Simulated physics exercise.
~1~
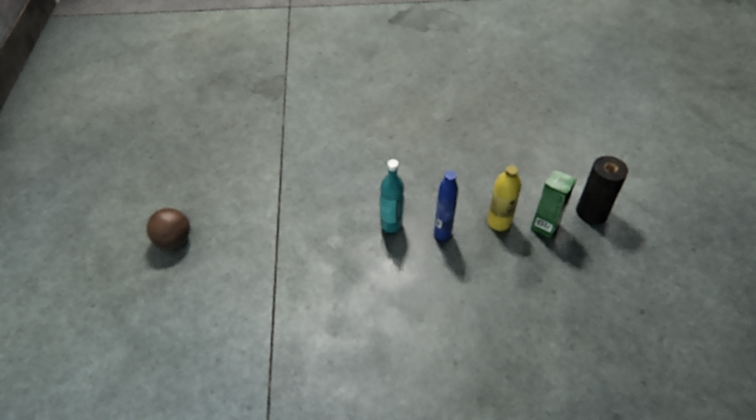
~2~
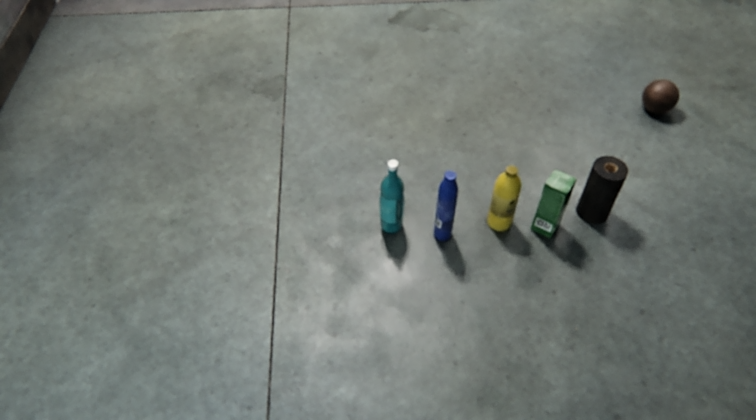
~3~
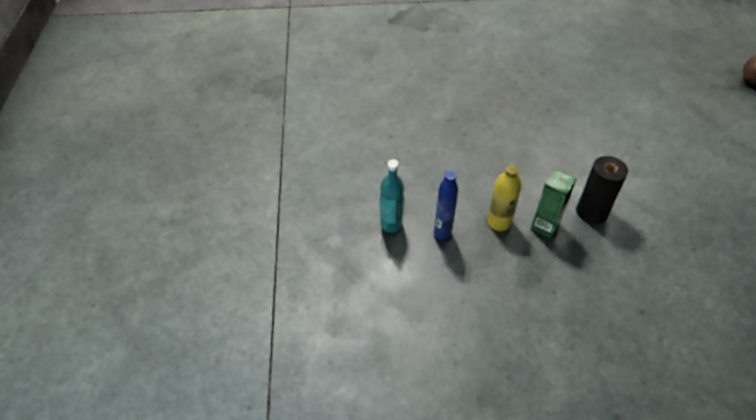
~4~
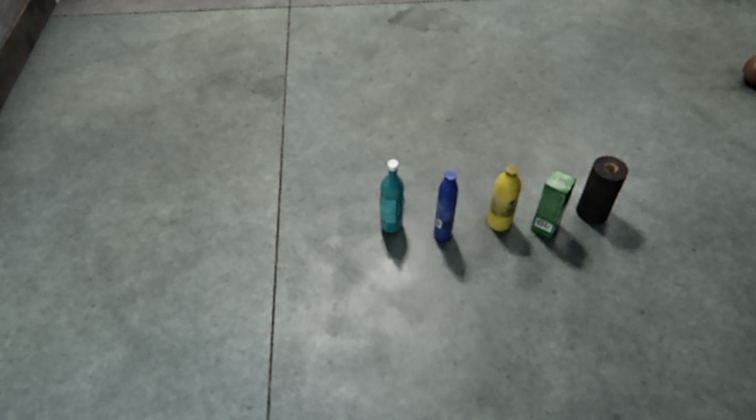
Brown ball rolling right across a grey floor, passing behind five standing household items and stopping at the right edge, none toppled.
